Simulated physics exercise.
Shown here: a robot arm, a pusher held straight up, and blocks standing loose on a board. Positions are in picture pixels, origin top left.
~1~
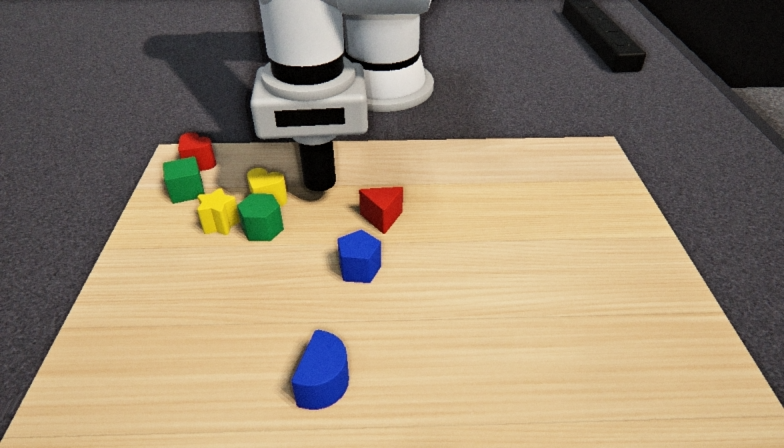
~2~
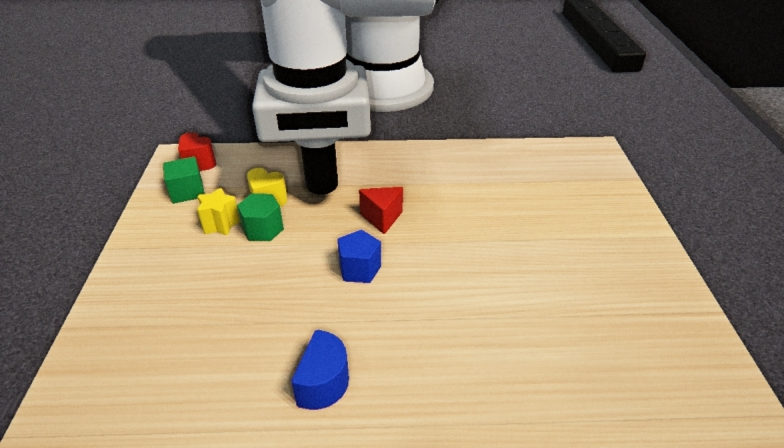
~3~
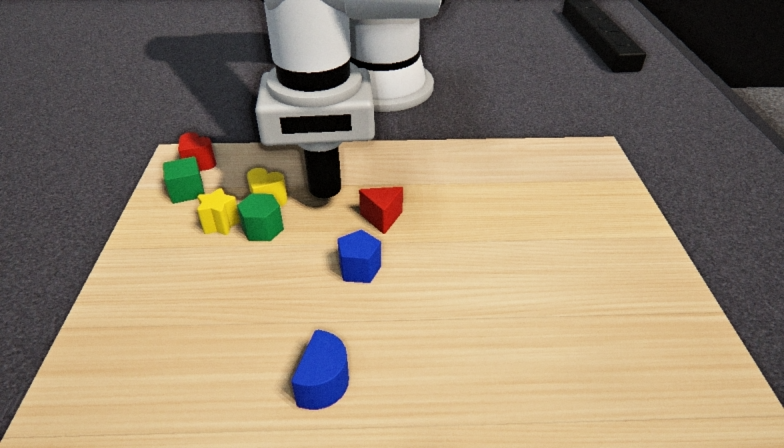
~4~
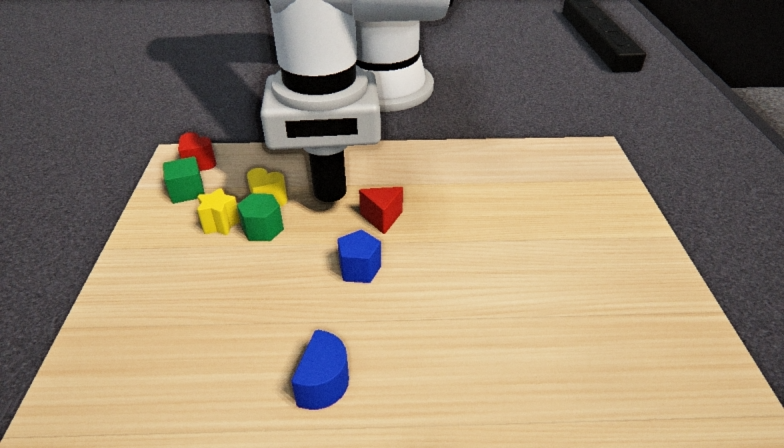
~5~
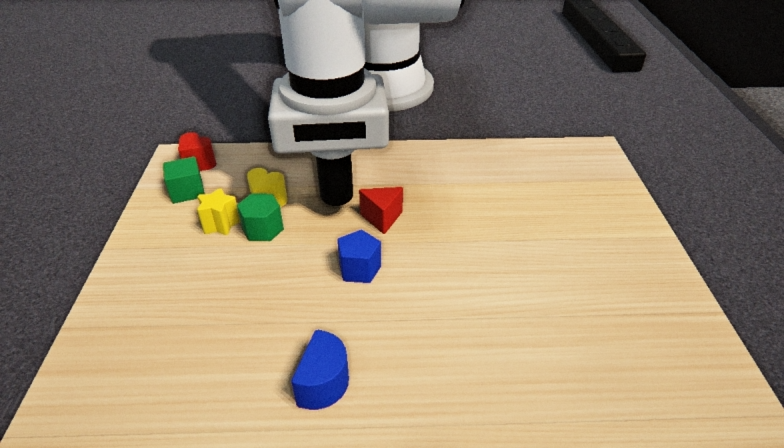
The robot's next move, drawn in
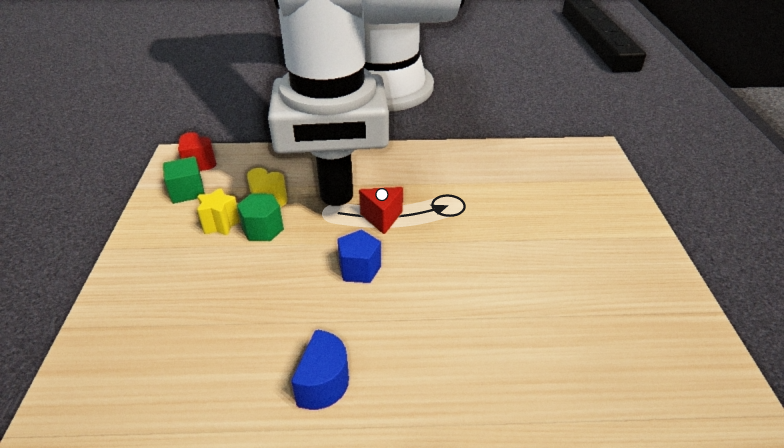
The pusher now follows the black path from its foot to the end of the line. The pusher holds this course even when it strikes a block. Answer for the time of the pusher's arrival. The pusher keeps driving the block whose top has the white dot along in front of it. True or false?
False
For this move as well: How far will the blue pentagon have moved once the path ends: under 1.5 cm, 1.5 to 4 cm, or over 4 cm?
Travels under 1.5 cm.
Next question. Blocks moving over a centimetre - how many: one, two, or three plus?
Of all the blocks, just one travels more than a centimetre.
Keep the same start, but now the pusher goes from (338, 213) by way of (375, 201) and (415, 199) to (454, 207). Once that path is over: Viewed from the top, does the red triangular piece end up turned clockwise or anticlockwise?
Viewed from above, clockwise.
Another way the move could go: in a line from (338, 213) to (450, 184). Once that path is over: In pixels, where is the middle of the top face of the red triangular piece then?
It should be at about (405, 194).
Drawn move, from (338, 213) via (376, 217) and (414, 214), ending at (449, 205); the dot is on the red triangular piece.
What follows on the original path. One third of the way, pusher (376, 201); red triangular piece (406, 198), turned 40° clockwise.
Two thirds of the way, pusher (415, 198); red triangular piece (440, 202), turned 90° clockwise.
At the end, pusher (450, 189); blue pentagon still; red triangular piece (449, 203), turned 105° clockwise.
